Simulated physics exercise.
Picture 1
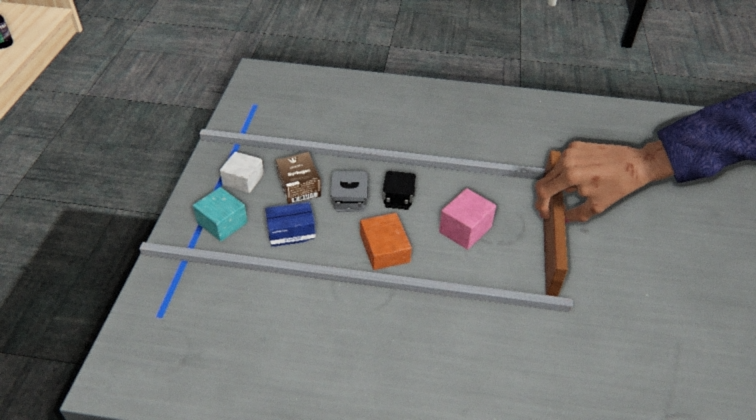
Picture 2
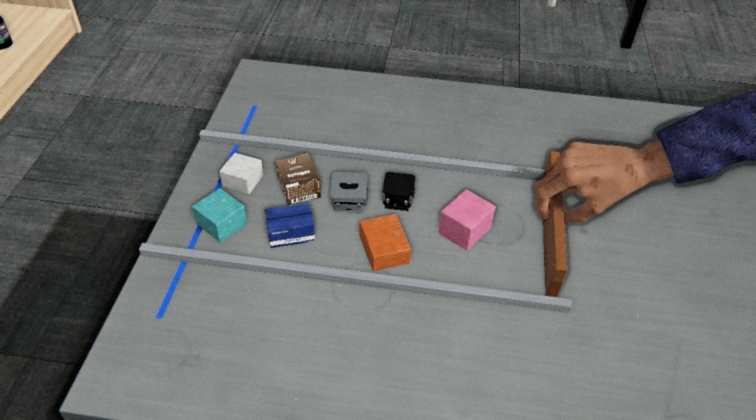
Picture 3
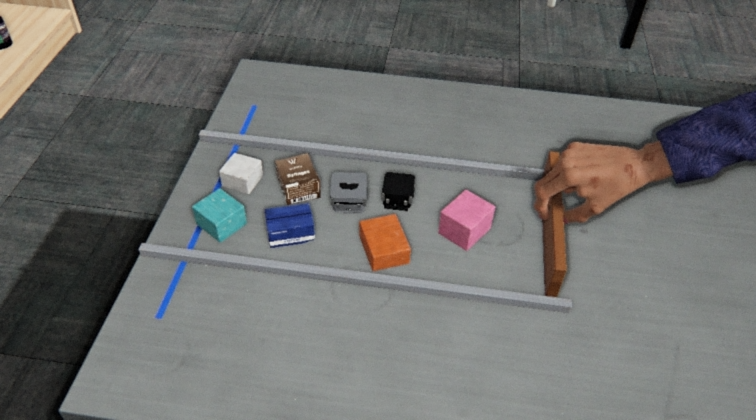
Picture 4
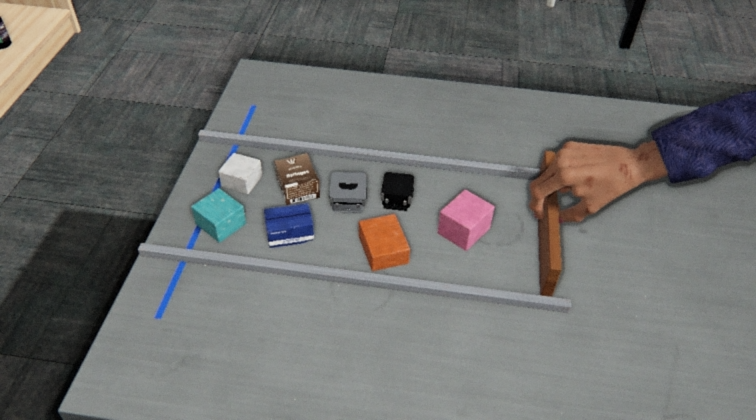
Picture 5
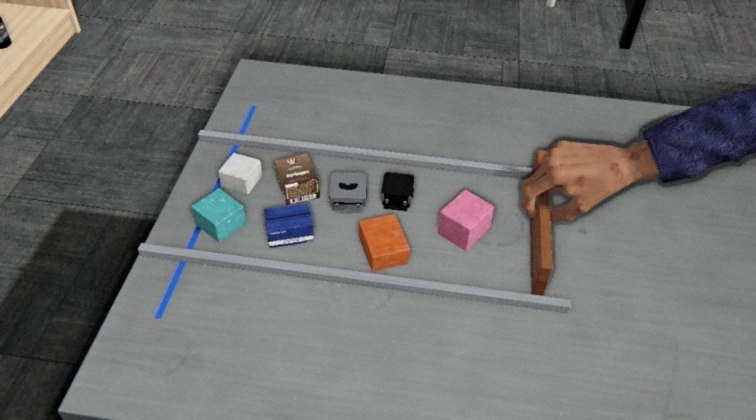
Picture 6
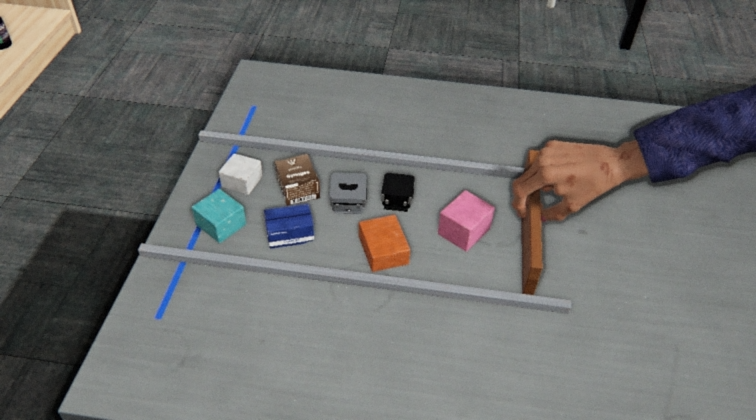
On a grey tabletop, a hand slides a wooden board slightly left between two rails while the scattered blocks and boxes stay still.
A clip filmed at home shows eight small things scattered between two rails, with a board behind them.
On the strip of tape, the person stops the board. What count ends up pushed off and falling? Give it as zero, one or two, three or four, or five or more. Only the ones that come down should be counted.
Turns out five or upwards get shoved off the end.
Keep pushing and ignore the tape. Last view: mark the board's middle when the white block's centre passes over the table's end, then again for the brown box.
Roughly (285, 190); roughly (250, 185).
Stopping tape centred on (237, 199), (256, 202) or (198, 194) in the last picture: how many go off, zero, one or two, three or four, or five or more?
Taking the tapes one at a time, the count is three or four, then one or two, then at least five.
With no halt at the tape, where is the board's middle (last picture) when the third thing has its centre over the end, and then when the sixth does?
At (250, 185) for the third, at (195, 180) for the sixth.
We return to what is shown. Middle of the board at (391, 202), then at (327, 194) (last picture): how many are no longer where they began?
Counts: 4 and 8.
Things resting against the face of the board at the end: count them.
The count is 3.
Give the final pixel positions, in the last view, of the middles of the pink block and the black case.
The pink block finishes at (190, 193); the black case finishes at (208, 169).
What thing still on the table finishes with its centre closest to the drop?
It would be the orange block, I'd say.
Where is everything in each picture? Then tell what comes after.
In the first frame, turquoise block (221, 214); white block (242, 172); brown box (298, 178); board (554, 221); tape (215, 195).
In the second frame, white block (242, 174); blue box (290, 225).
In the third frame, brown box (298, 179); grey case (349, 194).
In the fourth frame, turquoise block (219, 215); pink block (466, 220).
In the fifth frame, white block (241, 174); black case (398, 192).
In the sixth frame, turquoise block (219, 216); white block (241, 174); brown box (297, 180); board (531, 220); tape (213, 196).
Soon after, none off yet; turquoise block at rest near (219, 216); white block at rest near (241, 174); brown box at rest near (297, 180).
Then, none off yet; turquoise block at rest near (219, 216); white block moving near (238, 173); brown box moved about its own width near (273, 167).
Further on, none off yet; turquoise block moved well along near (159, 197); white block tipped well over near (165, 165); brown box moved well along near (203, 157).
By the end, the number that fall off is five or more; fallen, grey case, blue box, brown box, white block and turquoise block.
